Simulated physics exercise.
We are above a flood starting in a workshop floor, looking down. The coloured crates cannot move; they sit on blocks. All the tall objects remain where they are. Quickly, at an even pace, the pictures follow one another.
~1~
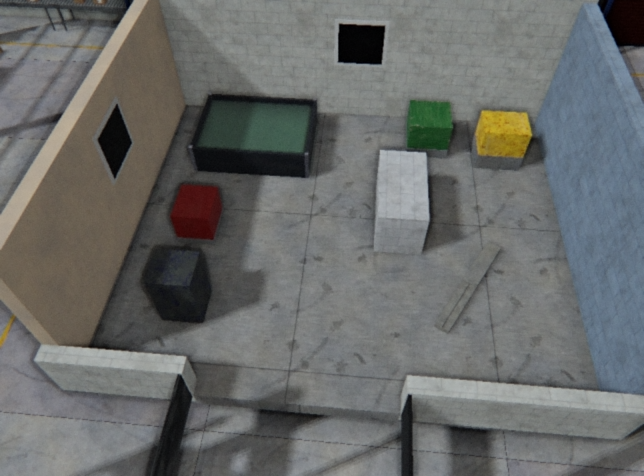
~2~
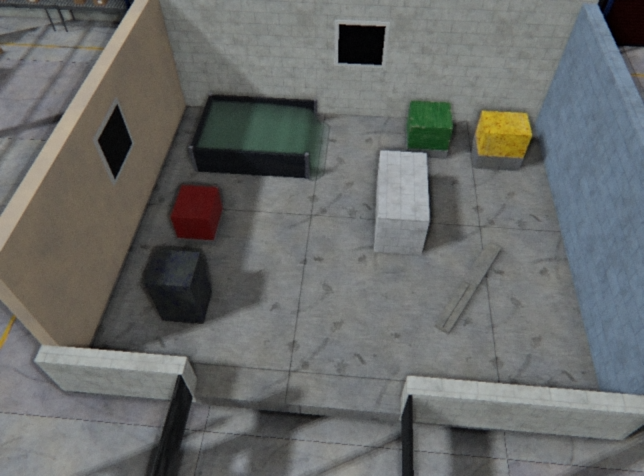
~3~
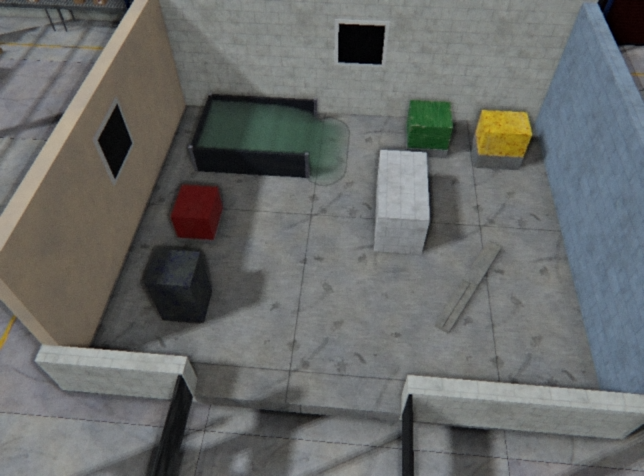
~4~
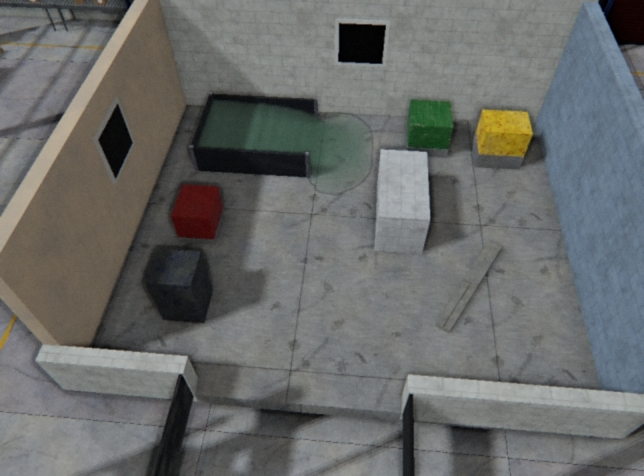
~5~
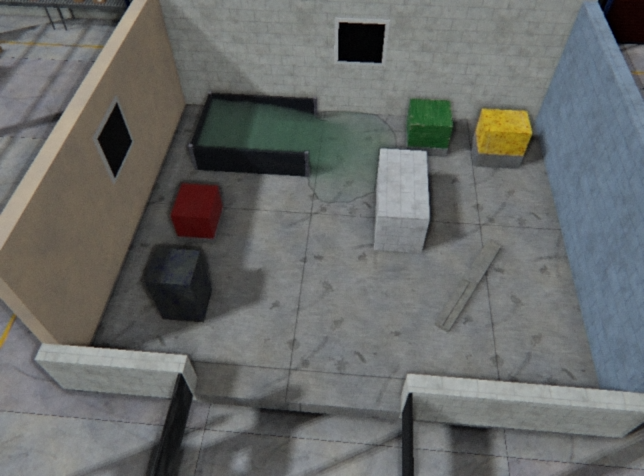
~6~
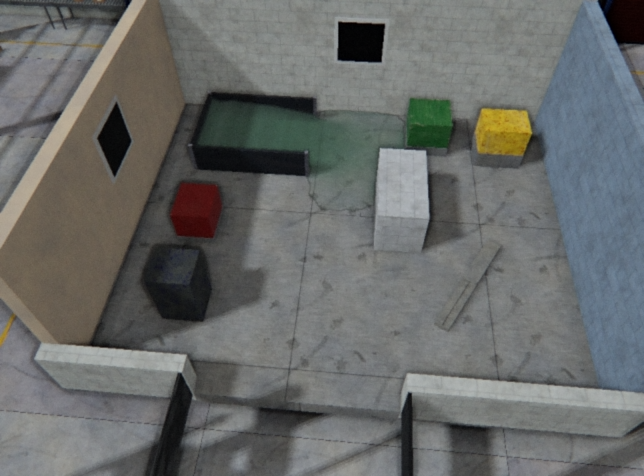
A workshop floor, seen from above, is enclosed by a tan wall on the left, a pale brick wall behind and a blue wall on the right. A dark-rimmed tank of greenish water stands at the back left, with red and dark grey blocks below it, a white block near the centre, and green and yellow blocks at right. Water pours from the tank's right end and spreads thinly across the floor to the white block, while the camera stays still.
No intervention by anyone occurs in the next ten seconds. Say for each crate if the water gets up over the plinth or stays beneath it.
At the red crate the water stays beneath; at the green crate the water gets over; at the yellow crate the water stays beneath.
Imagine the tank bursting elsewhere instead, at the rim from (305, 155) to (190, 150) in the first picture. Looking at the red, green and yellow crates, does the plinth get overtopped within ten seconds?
In that case the red crate is flooded, the green crate is never flooded and the yellow crate is never flooded.
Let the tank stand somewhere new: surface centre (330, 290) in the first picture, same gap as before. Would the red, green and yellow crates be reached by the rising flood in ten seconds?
Looking at each in turn, the red crate is left untouched, the green crate is left untouched and the yellow crate is left untouched.
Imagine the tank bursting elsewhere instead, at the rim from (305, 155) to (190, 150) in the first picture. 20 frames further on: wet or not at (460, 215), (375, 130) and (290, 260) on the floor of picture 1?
Okay, the first is left untouched, the next is left untouched, and the last is waterlogged.
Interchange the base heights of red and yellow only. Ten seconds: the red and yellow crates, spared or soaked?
Red: Stays clear; yellow: Is reached.
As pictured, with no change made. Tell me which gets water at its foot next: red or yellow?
Answer: The one in yellow.
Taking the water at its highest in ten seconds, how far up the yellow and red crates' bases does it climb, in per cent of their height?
About 60 % and 20 %.
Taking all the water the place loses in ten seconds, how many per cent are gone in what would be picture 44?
That comes to 30 per cent, as I work it out.
A moment on, water covers 20 % of the floor; the red crate not reached, the green crate water round its plinth, the yellow crate water round its plinth.
Next, water covers 30 % of the floor; the red crate not reached, the green crate water round its plinth, the yellow crate water round its plinth.
Then, water covers 45 % of the floor; the red crate not reached, the green crate water round its plinth, the yellow crate water round its plinth.
Later, water covers 65 % of the floor; the red crate not reached, the green crate water round its plinth, the yellow crate water round its plinth.
In the end, water covers 85 % of the floor; the red crate stayed above the water, the green crate was topped, the yellow crate stayed above the water.
